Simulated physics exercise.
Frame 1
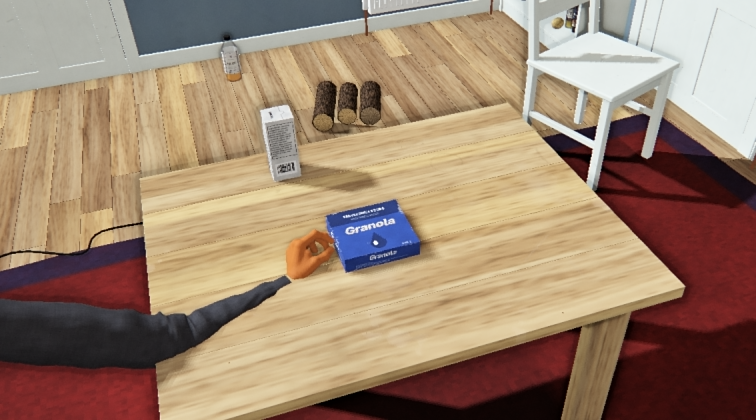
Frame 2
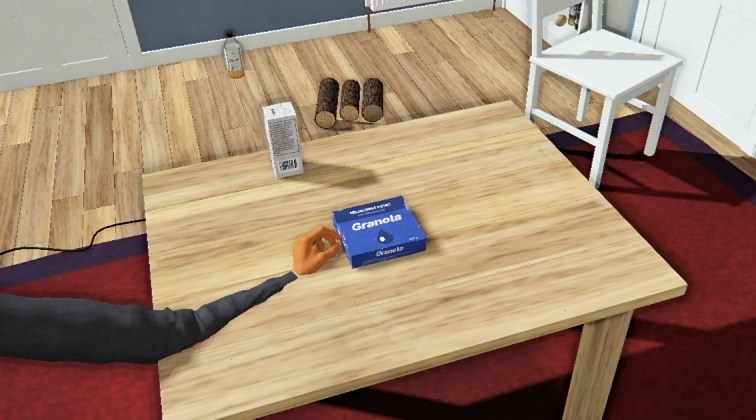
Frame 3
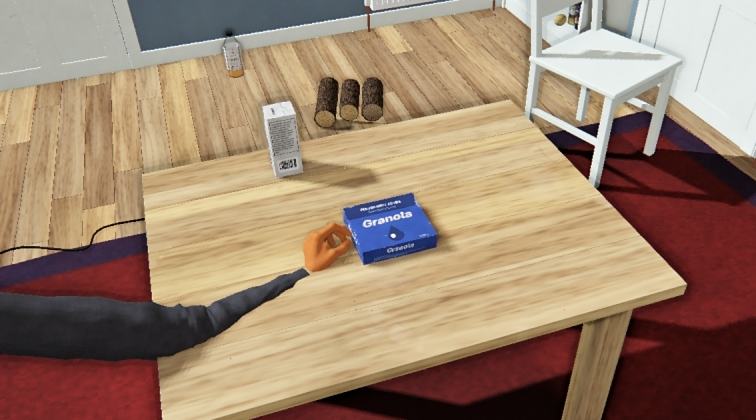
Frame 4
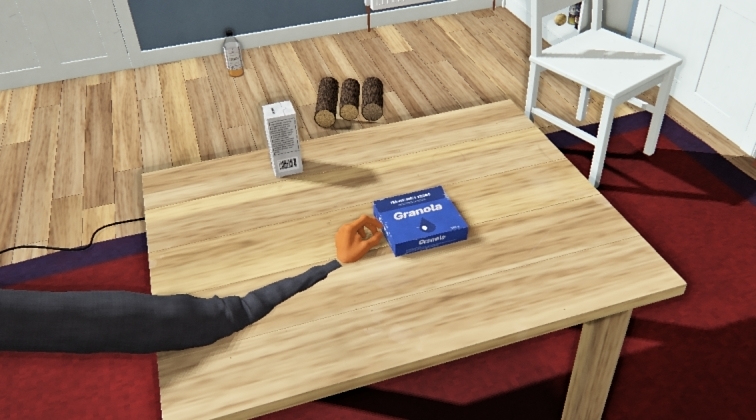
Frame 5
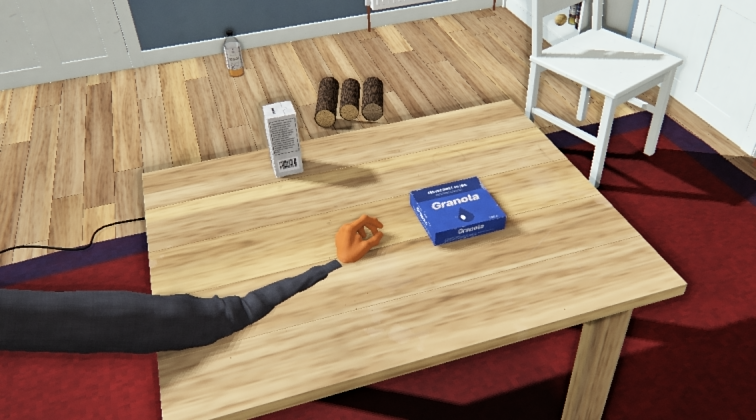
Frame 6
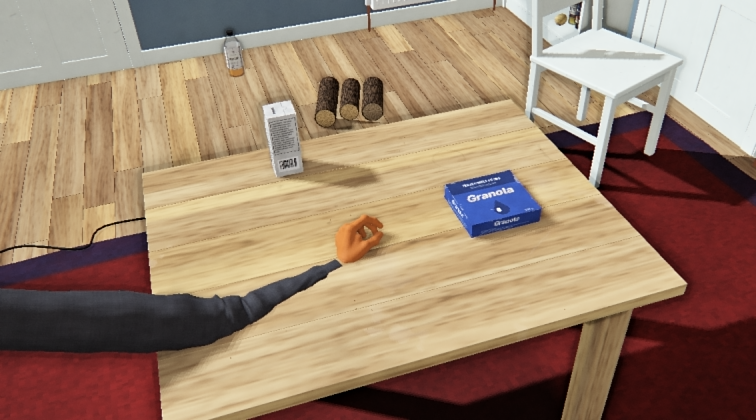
The clip shows an orange hand with a dark sleeve pushing a blue granola packet rightward across a wooden table, past a white carton; the hand then stays still while the packet slides farther right, away from it.
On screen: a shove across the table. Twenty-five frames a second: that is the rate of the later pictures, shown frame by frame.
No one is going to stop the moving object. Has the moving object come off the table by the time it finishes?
Yes - I'd say it gets off the table.
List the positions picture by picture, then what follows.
The first frame shows under the hand; blue packet (372, 234).
The second frame shows under the hand; blue packet (378, 231).
The third frame shows under the hand; blue packet (389, 227).
The fourth frame shows blue packet (419, 220).
The fifth frame shows blue packet (457, 210) slid a little.
The sixth frame shows blue packet (491, 203) slid about its own width.
Then, 0.20 s after the last picture, blue packet now off the table.
Then, 0.40 s after the last picture, things are still on the move.
Then, 0.60 s after the last picture, as before.
By the end, off the table, blue packet.
